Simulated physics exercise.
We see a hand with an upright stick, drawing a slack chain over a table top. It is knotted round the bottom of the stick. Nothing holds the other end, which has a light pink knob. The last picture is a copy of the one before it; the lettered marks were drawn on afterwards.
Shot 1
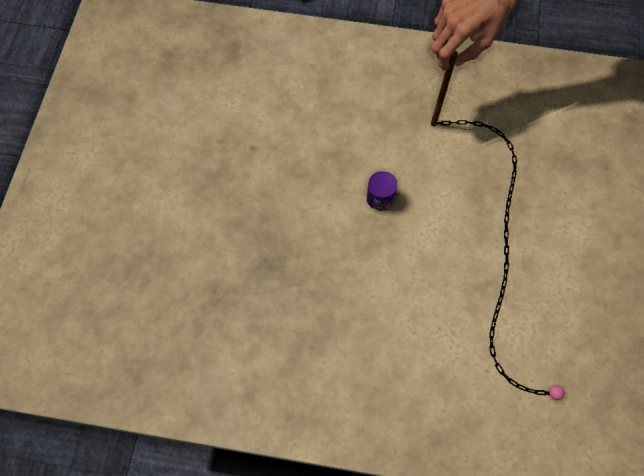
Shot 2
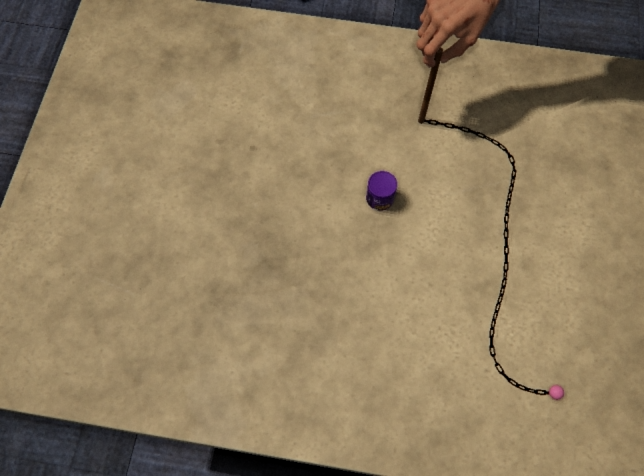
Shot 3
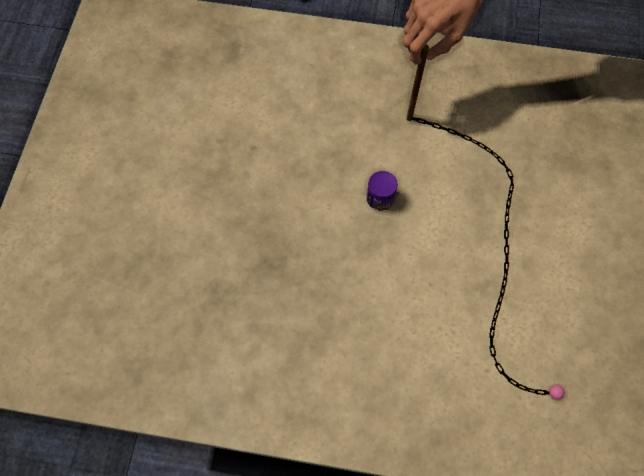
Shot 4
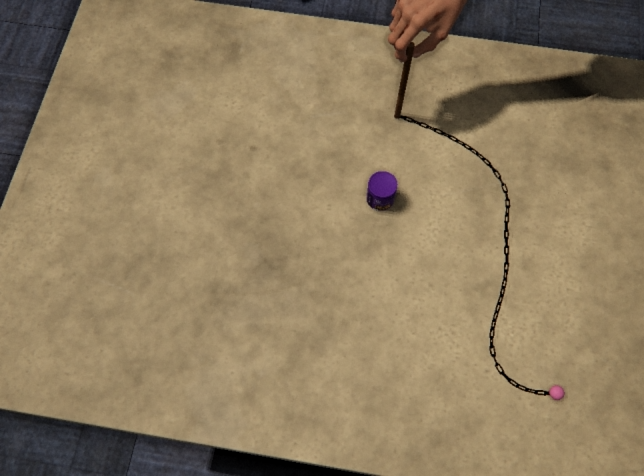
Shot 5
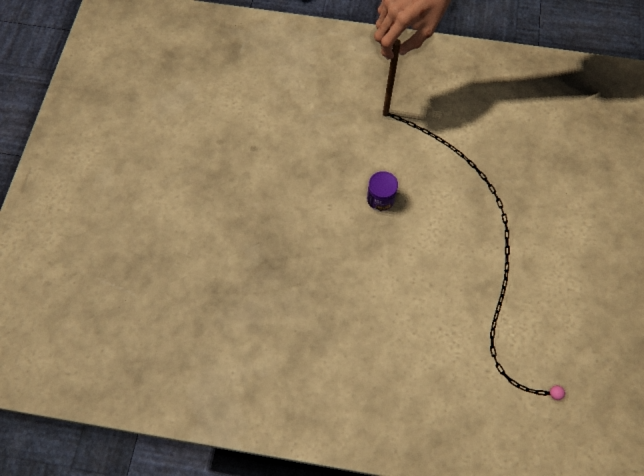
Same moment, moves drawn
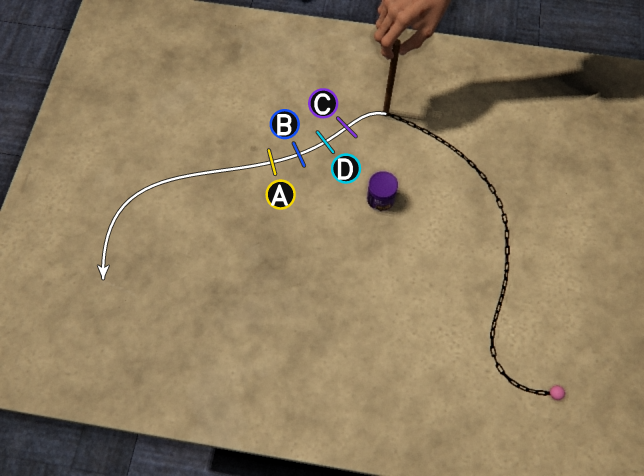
On a table top, a hand moves an upright stick left, drawing a slack black chain's near end past a purple jar.
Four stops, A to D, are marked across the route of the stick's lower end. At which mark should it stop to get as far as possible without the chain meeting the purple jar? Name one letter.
B is the last safe stop.
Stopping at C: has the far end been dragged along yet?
No.
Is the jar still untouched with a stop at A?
For that mark, no.
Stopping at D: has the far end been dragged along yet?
No.
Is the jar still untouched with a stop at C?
Yes.
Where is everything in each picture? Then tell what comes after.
Free end (557, 393); purple jar (381, 192), in the first frame.
Free end (557, 392); purple jar (381, 191), in the second frame.
Free end (557, 392); purple jar (382, 191), in the third frame.
Free end (557, 393); purple jar (382, 192), in the fourth frame.
Free end (558, 393); purple jar (382, 192), in the fifth frame.
On the marked copy, A at (272, 162); B at (299, 154); C at (347, 127); D at (325, 142); the route from (386, 114) via (223, 170) to (103, 278).
With B. Early on, foot of the stick (353, 123), middle of the chain (493, 236), free end (557, 393).
Further on, foot of the stick (325, 142), middle of the chain (483, 235), free end (557, 393).
At the end, foot of the stick (299, 155), middle of the chain (468, 235), free end (557, 393); nothing has been touched.
As for the rest, A brings the chain against the jar; C is safe but short; D is safe but short.
